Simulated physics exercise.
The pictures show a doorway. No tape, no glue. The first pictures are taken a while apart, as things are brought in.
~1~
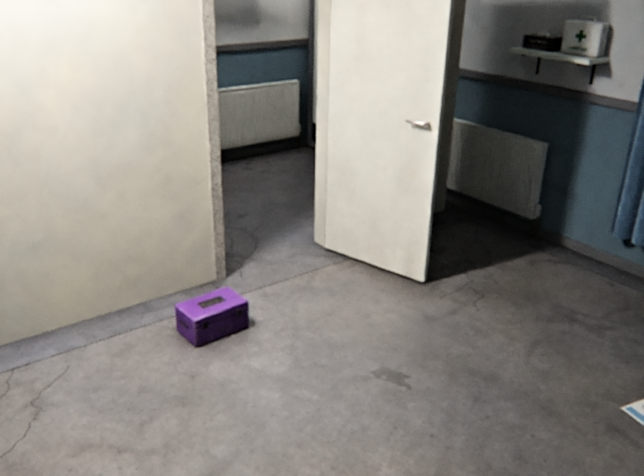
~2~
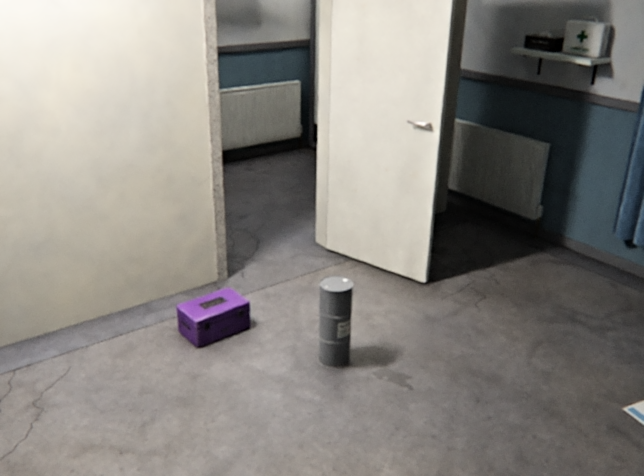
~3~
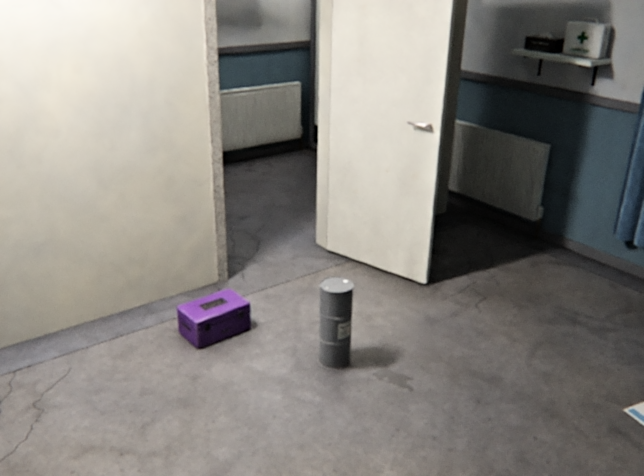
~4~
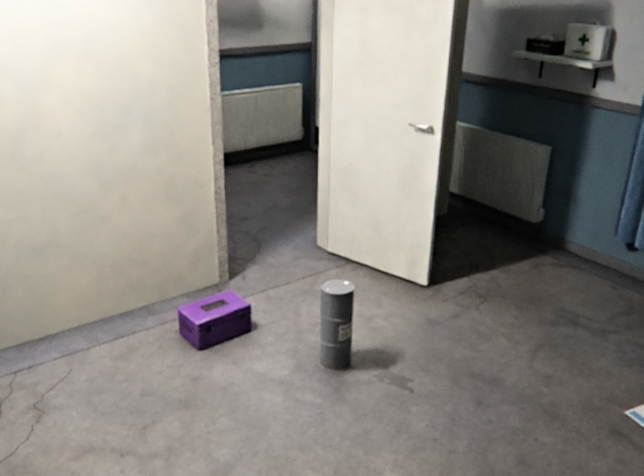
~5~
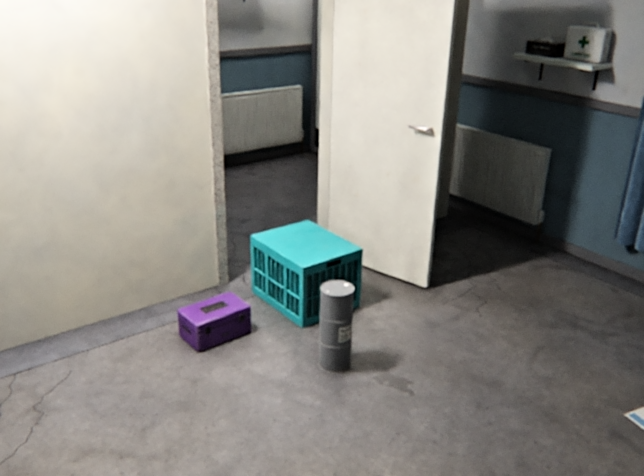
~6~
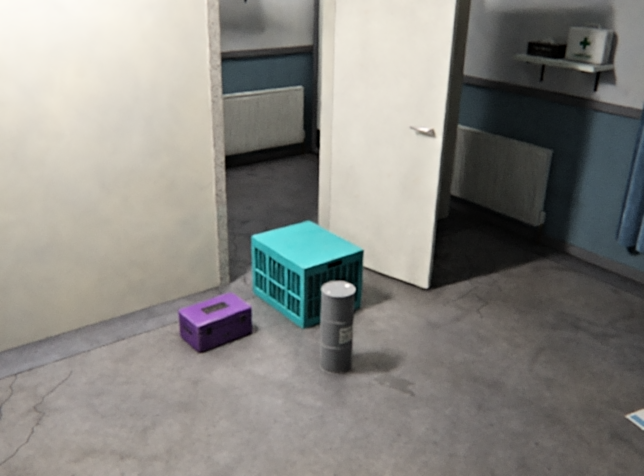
In the video, a purple toolbox sits on a grey floor near a wide-open white door. A grey canister appears to its right, then a turquoise chest appears behind them, while the door stays still.
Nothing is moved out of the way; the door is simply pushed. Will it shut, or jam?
As it turns out, it stops short.
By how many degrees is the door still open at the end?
Some 65° open.
Then, 0.50 s after the last picture, door at 95°.
Then, 0.80 s after the last picture, door at 83°.
Then, 1.10 s after the last picture, door at 71°.
At rest, door at 67°; all 3 in place. Seen from the same camera at the end, turquoise chest near (305, 272).
